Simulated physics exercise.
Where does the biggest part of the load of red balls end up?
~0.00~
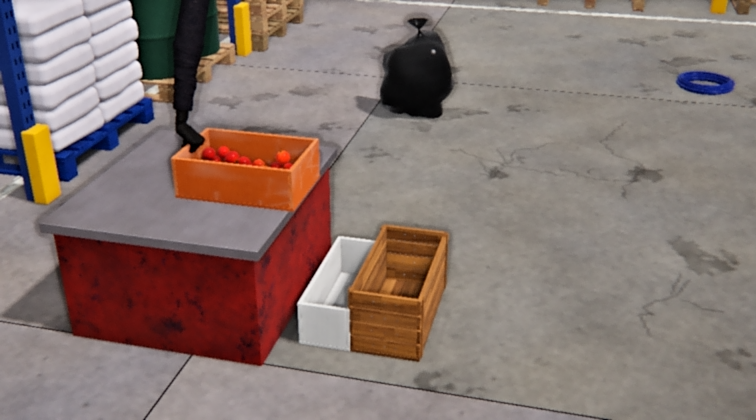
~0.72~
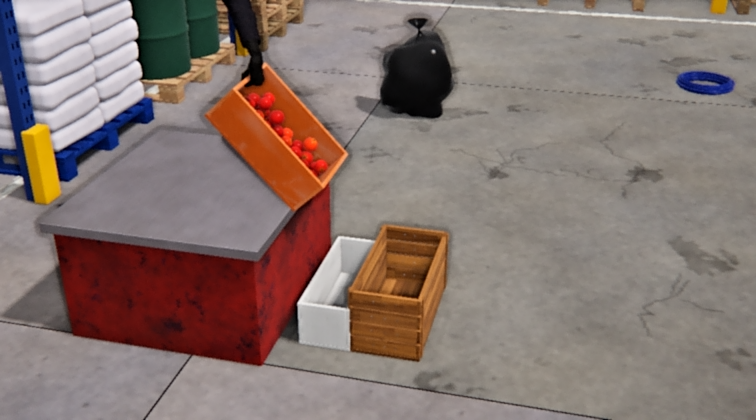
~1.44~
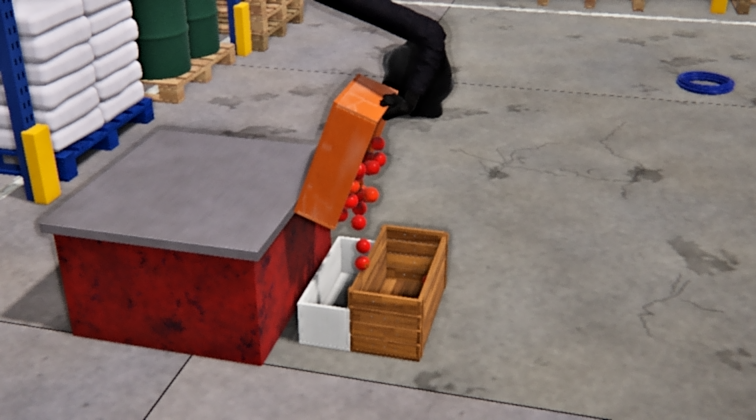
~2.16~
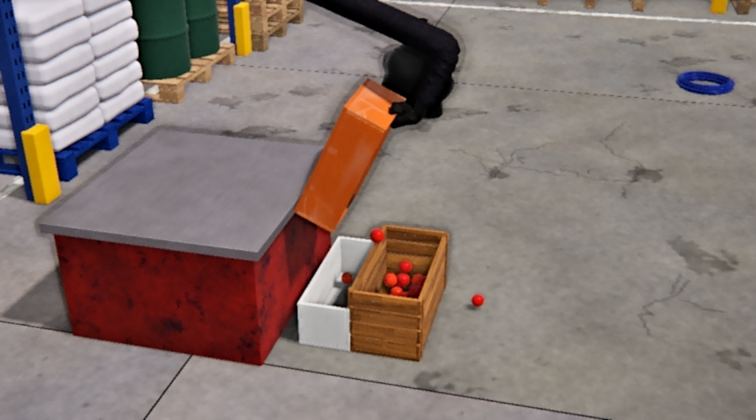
Most of the red balls end up in the wooden tub, the second container counting from the bench.
